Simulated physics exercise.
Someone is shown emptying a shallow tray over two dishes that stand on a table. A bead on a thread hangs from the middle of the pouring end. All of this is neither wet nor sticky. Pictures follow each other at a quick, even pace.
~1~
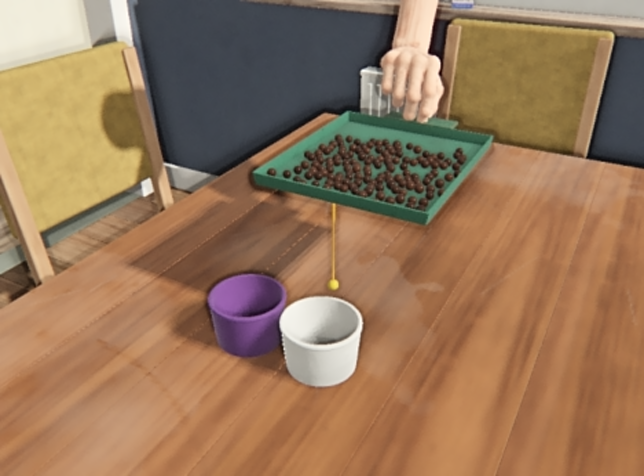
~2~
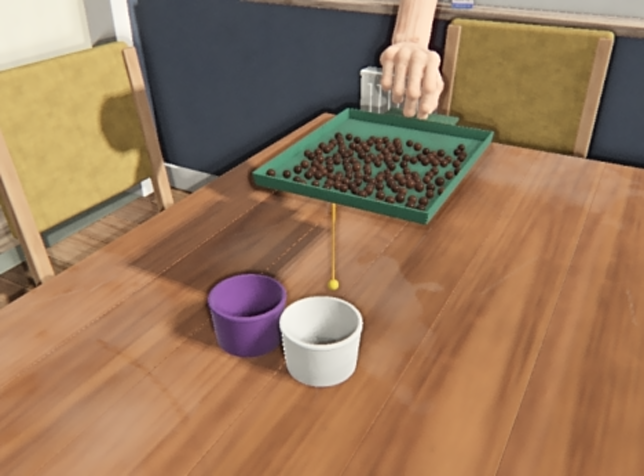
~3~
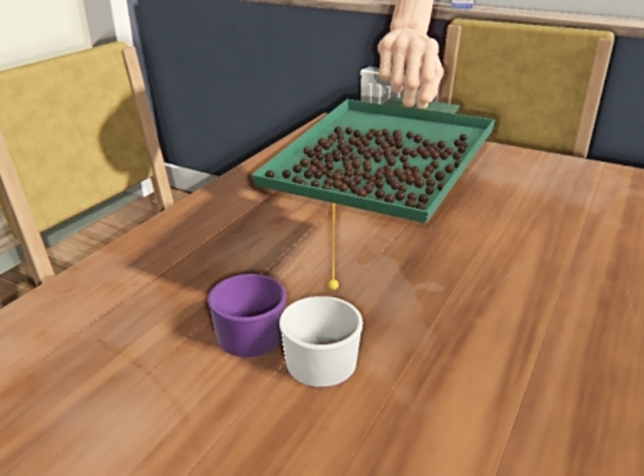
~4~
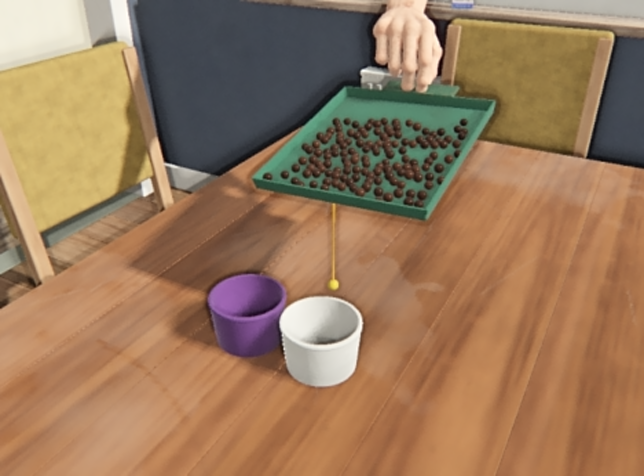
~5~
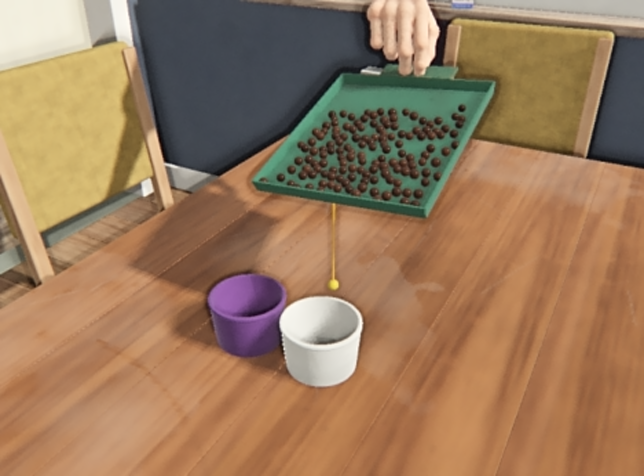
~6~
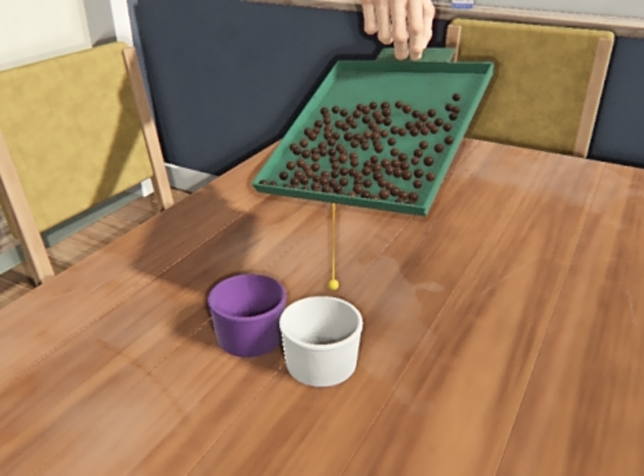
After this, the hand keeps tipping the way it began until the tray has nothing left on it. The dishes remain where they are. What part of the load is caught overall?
Catch is a majority.
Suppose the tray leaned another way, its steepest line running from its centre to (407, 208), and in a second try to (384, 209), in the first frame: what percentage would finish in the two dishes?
0 and 10 per cent, in that order.
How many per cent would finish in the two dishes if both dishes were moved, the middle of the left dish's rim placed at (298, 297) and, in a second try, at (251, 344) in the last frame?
I'd say about 40 percent, followed by about 0 percent.
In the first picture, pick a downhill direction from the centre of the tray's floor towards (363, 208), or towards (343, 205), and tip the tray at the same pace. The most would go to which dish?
So, first the right-side one, then the right-side one.
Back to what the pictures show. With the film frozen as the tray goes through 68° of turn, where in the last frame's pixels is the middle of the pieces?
About (312, 173).
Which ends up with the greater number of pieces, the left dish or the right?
Once things settle, the left of the two ends up fuller.
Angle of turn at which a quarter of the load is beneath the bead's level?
I'd say close to 90 degrees.
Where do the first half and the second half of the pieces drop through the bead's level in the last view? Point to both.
Starting near (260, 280), moving on to near (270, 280).
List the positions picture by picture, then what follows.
Corners of the pouring end near (256, 172) and (427, 212), level; middle of the load near (367, 170), chocolate balls; left dish near (227, 332); right dish near (302, 361); bead on its thread near (333, 285), in the first frame.
Corners of the pouring end near (255, 172) and (427, 211), level; middle of the load near (367, 168), in the second frame.
Corners of the pouring end near (255, 174) and (426, 210), tipped barely, lowest at the left corner; middle of the load near (367, 164), in the third frame.
Corners of the pouring end near (254, 177) and (425, 208), tipped a little, lowest at the left corner; middle of the load near (365, 159), in the fourth frame.
Corners of the pouring end near (254, 180) and (424, 207), tipped clearly, lowest at the left corner; middle of the load near (361, 156), near half on the move, in the fifth frame.
Corners of the pouring end near (254, 183) and (423, 205), tipped clearly, lowest at the left corner; middle of the load near (353, 157), all but a few on the move; left dish near (227, 332); right dish near (302, 361), in the sixth frame.
Shortly afterwards, tray tipped steeply; all but a few on the tray; only a few in the left dish; a little in the air.
Next, tray tipped past a quarter turn; a little on the tray; a little in the right dish; near half in the left dish; a little outside both; near a quarter in the air.
Some moments later, tray tipped past a quarter turn; near a quarter in the right dish; near two thirds in the left dish; near a quarter outside both.
In the end, tray tipped past a quarter turn; near a quarter in the right dish; near two thirds in the left dish; near a quarter outside both.
